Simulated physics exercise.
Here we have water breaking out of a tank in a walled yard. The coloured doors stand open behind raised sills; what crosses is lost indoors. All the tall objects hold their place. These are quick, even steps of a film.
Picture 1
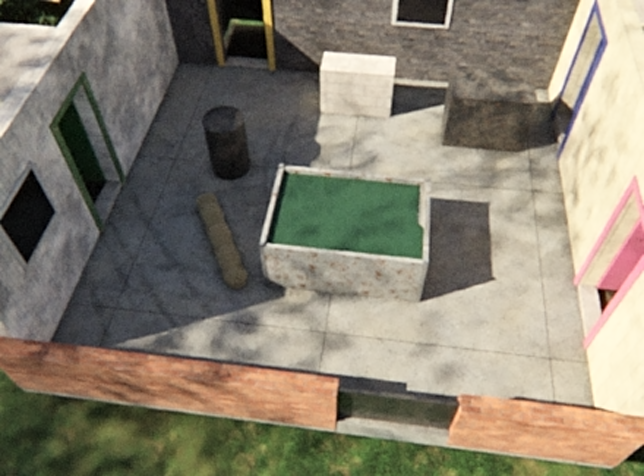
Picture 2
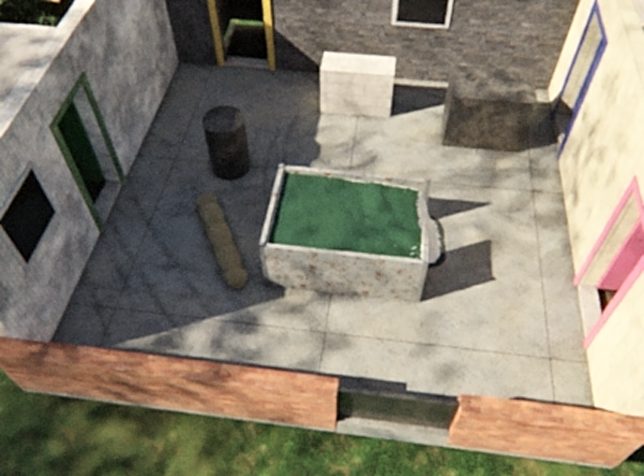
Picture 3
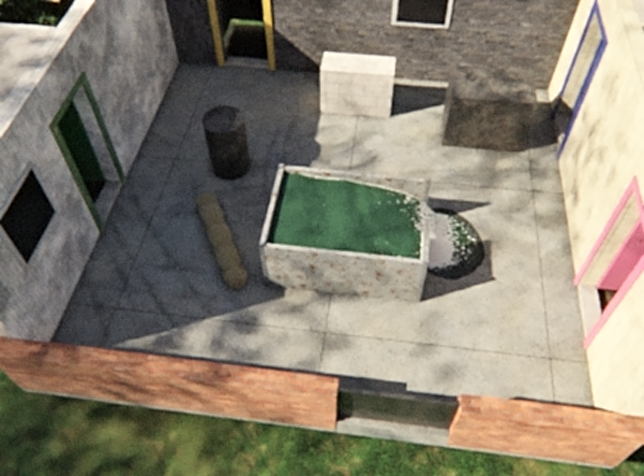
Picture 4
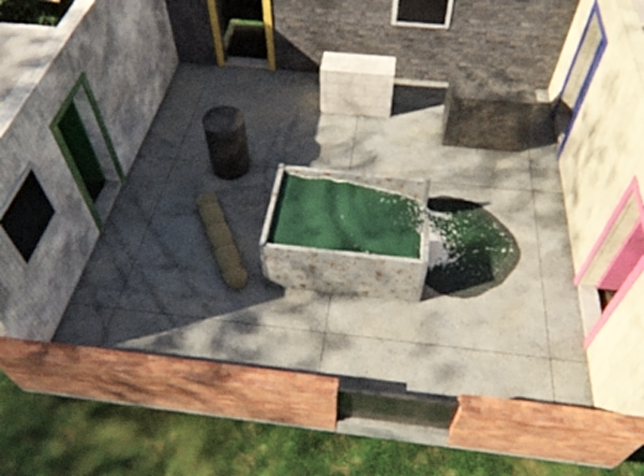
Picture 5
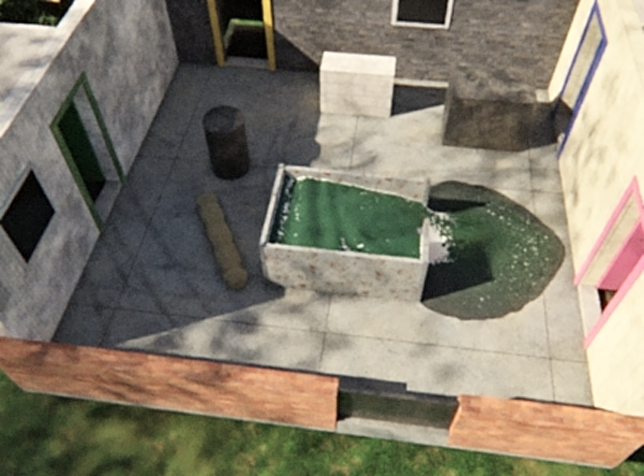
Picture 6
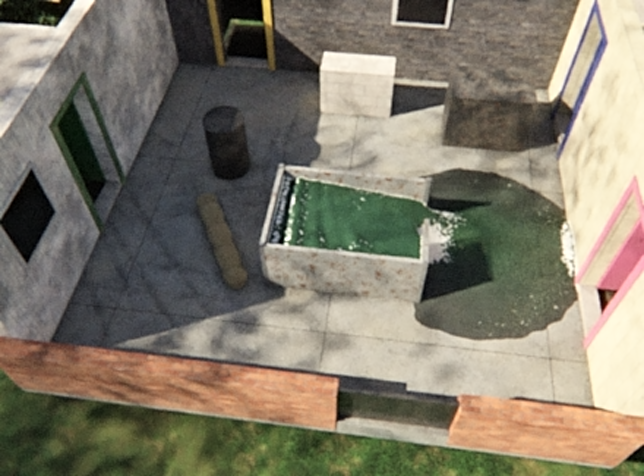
Green water pouring from the right side of a stone tank, spreading across a walled yard's paving to the right-hand wall.
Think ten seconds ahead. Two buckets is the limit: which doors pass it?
In the end: The green door stays under that; the yellow door stays under that; the blue door stays under that; the pink door takes more than that.
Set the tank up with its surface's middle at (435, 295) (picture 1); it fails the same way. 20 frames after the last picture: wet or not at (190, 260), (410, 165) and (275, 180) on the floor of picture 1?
In that order: Free of water, under water, dry.
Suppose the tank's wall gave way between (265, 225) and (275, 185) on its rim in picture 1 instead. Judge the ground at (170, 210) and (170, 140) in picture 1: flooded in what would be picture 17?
In that order: Covered, under water.
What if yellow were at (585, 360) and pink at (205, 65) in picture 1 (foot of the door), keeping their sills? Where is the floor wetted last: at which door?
That is the door marked green.
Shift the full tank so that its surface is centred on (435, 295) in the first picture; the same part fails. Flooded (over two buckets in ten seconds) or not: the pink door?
Pink lets more in.
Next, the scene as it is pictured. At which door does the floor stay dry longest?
I say the green one.
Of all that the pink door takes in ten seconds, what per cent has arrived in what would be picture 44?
I make it 95 per cent.
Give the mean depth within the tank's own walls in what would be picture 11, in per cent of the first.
Close to 68 %.
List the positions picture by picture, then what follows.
In the first picture, still water in the open tank at (349, 215).
In the second picture, water pours out at (421, 226) and has run to a hidden place.
In the third picture, the front is at (477, 258), out from the gap at (420, 229).
In the fourth picture, water pours out at (420, 230) and has run to (513, 258).
In the fifth picture, the front is at (556, 243), out from the gap at (420, 230).
In the sixth picture, the front is at (564, 214), out from the gap at (420, 230).
A moment on, water covers 20 % of the floor; the green door not reached, the yellow door not reached, the blue door wet at the sill, nothing in, the pink door over two buckets in.
Next, water covers 20 % of the floor; the green door not reached, the yellow door not reached, the blue door wet at the sill, nothing in, the pink door far over two buckets in.
Then, water covers 35 % of the floor; the green door not reached, the yellow door not reached, the blue door under two buckets in, the pink door far over two buckets in.
Later, water covers 70 % of the floor; the green door not reached, the yellow door wet at the sill, nothing in, the blue door under two buckets in, the pink door far over two buckets in.
In the end, water covers 95 % of the floor; the green door wet at the sill, nothing in, the yellow door wet at the sill, nothing in, the blue door under two buckets in, the pink door far over two buckets in.
